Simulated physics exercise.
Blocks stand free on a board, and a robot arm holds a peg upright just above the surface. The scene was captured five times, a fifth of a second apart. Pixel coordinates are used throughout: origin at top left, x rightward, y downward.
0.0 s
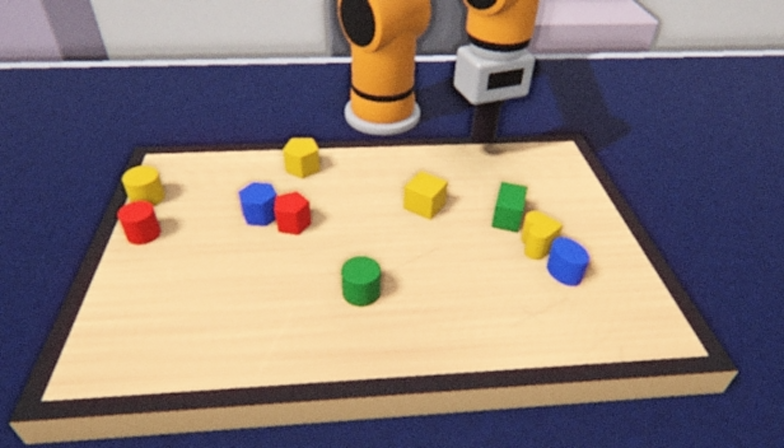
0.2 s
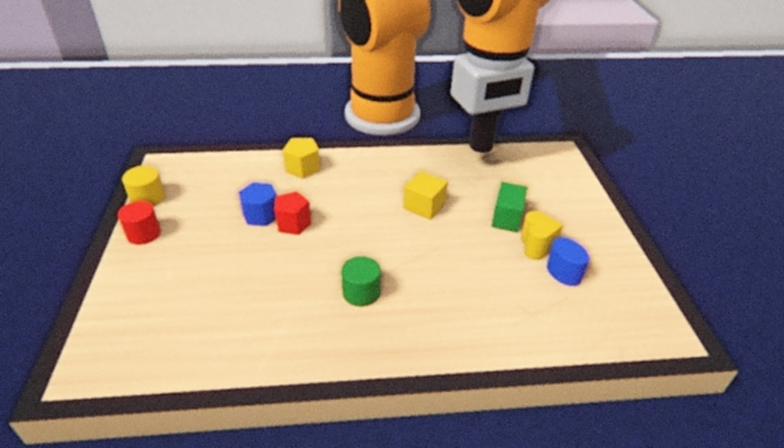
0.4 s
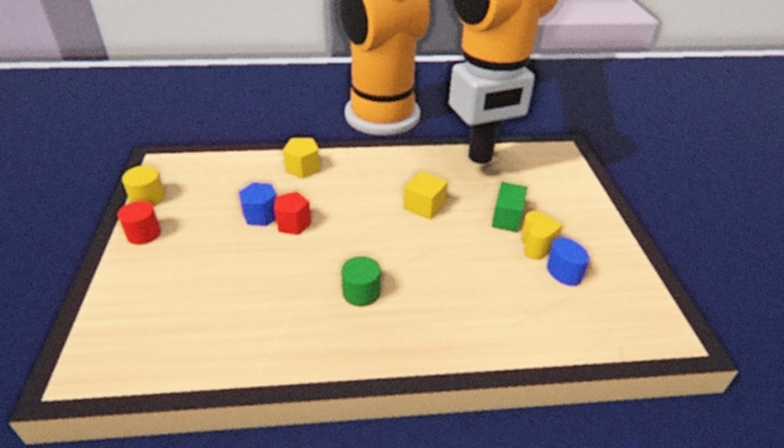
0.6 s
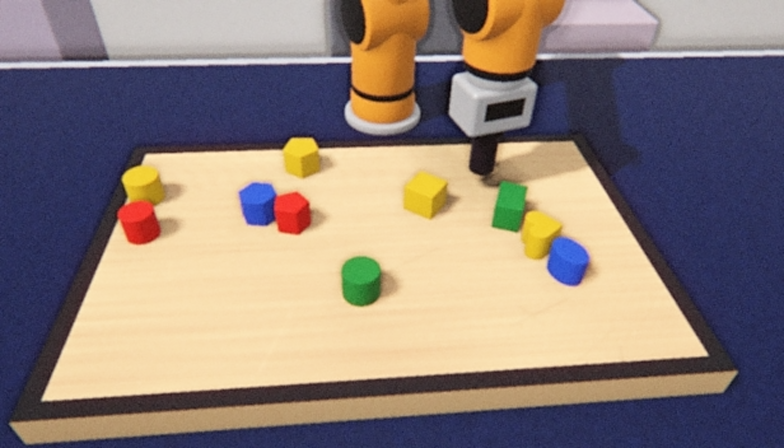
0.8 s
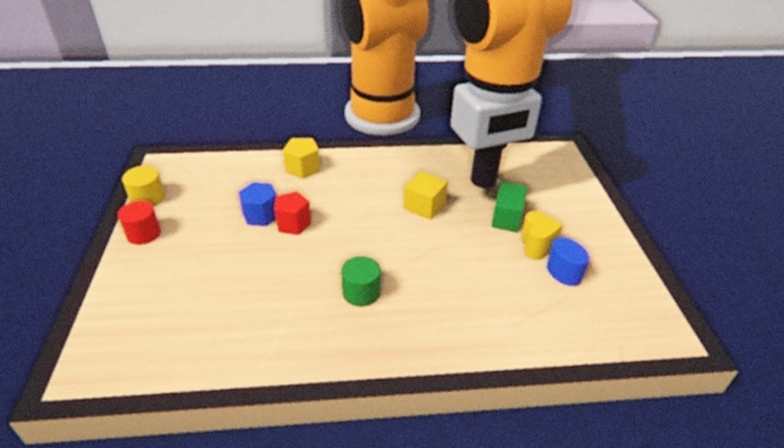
At first, a robot arm holds a dark peg at the far edge of a wooden board scattered with red, blue, yellow and green blocks. The peg then moves a short way toward the viewer, into the space between a yellow block and a green one, while the blocks stay still.
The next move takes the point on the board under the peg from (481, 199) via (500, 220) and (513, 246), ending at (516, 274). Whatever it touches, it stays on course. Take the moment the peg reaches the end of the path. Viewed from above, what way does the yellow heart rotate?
The block turns clockwise.
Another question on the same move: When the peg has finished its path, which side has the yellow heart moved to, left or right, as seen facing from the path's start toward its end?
It shifts to the left.
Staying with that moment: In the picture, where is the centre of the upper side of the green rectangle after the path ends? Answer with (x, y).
Located at (544, 212).
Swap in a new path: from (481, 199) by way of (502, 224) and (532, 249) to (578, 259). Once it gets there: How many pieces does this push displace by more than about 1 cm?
It shifts three blocks or more.
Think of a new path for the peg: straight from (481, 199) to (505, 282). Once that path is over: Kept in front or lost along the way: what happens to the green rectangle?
Fallen away.
On the path given first. One third of the way, peg at (504, 203); green rectangle at (533, 206), turned 15° clockwise; yellow heart at (555, 232), turned 10° clockwise; blue elliptical block at (577, 255).
Two thirds of the way, peg at (517, 228); green rectangle at (544, 212), turned 15° anticlockwise; yellow heart at (570, 233), turned 55° clockwise; blue elliptical block at (578, 256).
At the end, peg at (520, 256); yellow square piece in place; green rectangle at (544, 212), turned 15° anticlockwise; yellow heart at (570, 233), turned 60° clockwise; blue elliptical block at (578, 256).
